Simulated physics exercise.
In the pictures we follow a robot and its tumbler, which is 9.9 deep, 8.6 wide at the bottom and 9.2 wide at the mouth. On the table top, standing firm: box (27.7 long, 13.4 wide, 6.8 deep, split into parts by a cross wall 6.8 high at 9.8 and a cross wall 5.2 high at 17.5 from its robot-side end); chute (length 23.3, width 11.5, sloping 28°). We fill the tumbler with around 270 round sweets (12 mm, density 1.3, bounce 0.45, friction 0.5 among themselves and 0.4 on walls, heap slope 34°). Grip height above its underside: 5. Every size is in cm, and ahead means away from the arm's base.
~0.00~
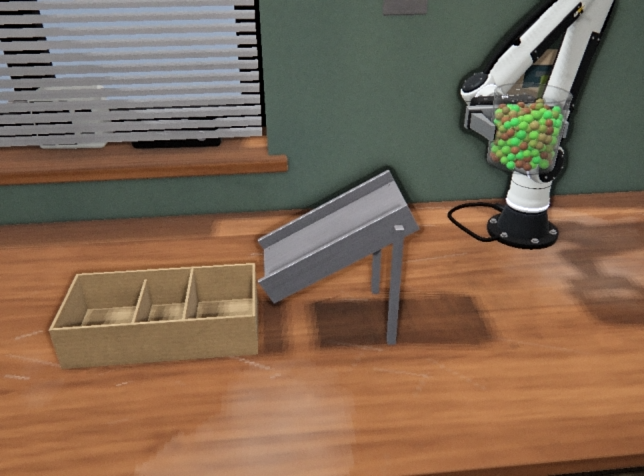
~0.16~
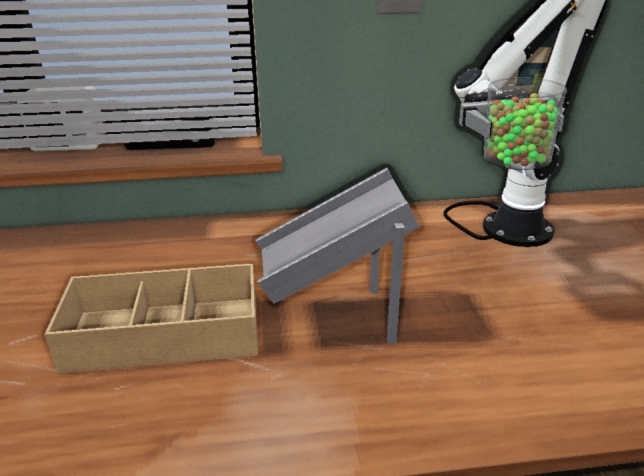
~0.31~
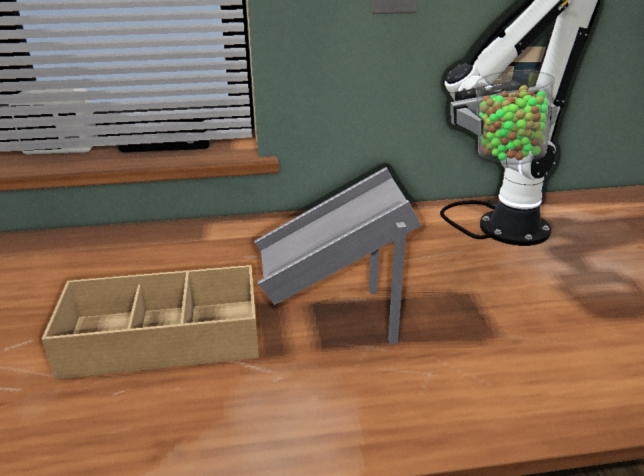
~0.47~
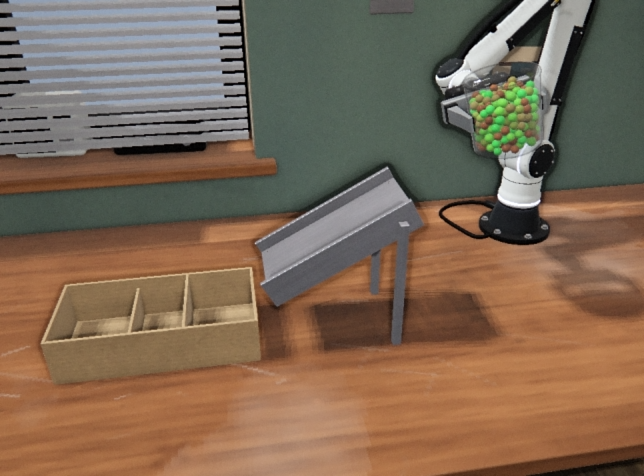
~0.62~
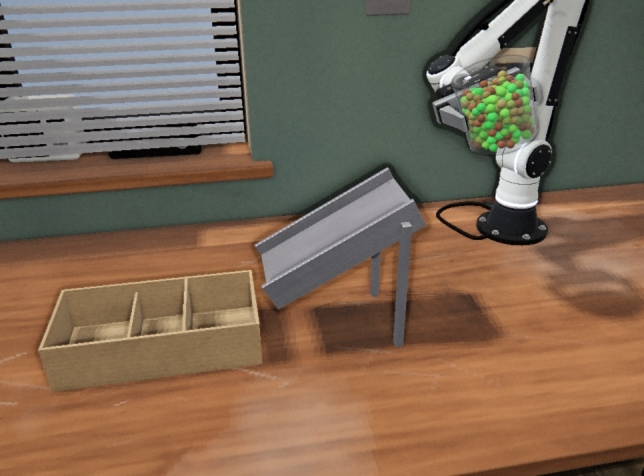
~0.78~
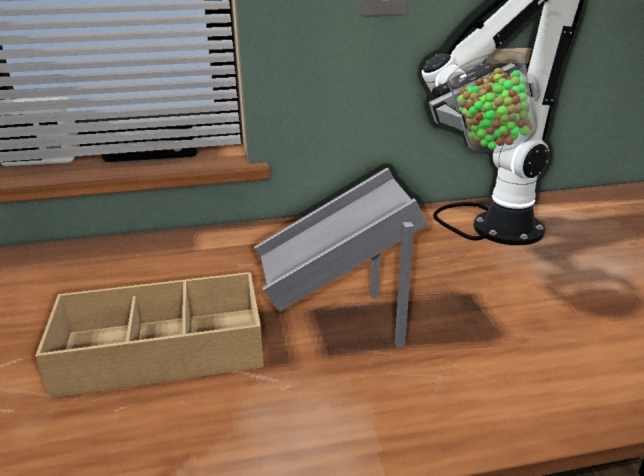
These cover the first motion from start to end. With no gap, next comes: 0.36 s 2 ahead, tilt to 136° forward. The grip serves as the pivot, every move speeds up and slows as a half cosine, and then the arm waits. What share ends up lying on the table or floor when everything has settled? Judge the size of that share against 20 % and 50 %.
The share is above 50 %.
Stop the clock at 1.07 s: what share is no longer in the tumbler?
Share out: Near 0 %.
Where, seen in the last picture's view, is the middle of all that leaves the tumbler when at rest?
Roughly at (376, 318) in the last picture.
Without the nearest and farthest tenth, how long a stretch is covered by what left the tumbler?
It covers roughly 30 centimetres.
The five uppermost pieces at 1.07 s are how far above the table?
Close to 38 cm above the tabletop.
By 0.92 s, tilted 61° forward, highest piece 38 above the table; 268 in the tumbler.
By 1.07 s, tilted 125° forward, highest piece 38 above the table; 266 in the tumbler, 2 on the chute or in flight.
By 1.34 s, tilted 136° forward, highest piece 27 above the table; 139 on the table or floor, 13 in the tumbler, 116 on the chute or in flight.
By 2.39 s, tilted 136° forward, highest piece 1 above the table; 267 on the table or floor, 1 in the robot-side part.
Final count, 267 on the table or floor, 1 in the robot-side part. That is 100 % on the table or floor.
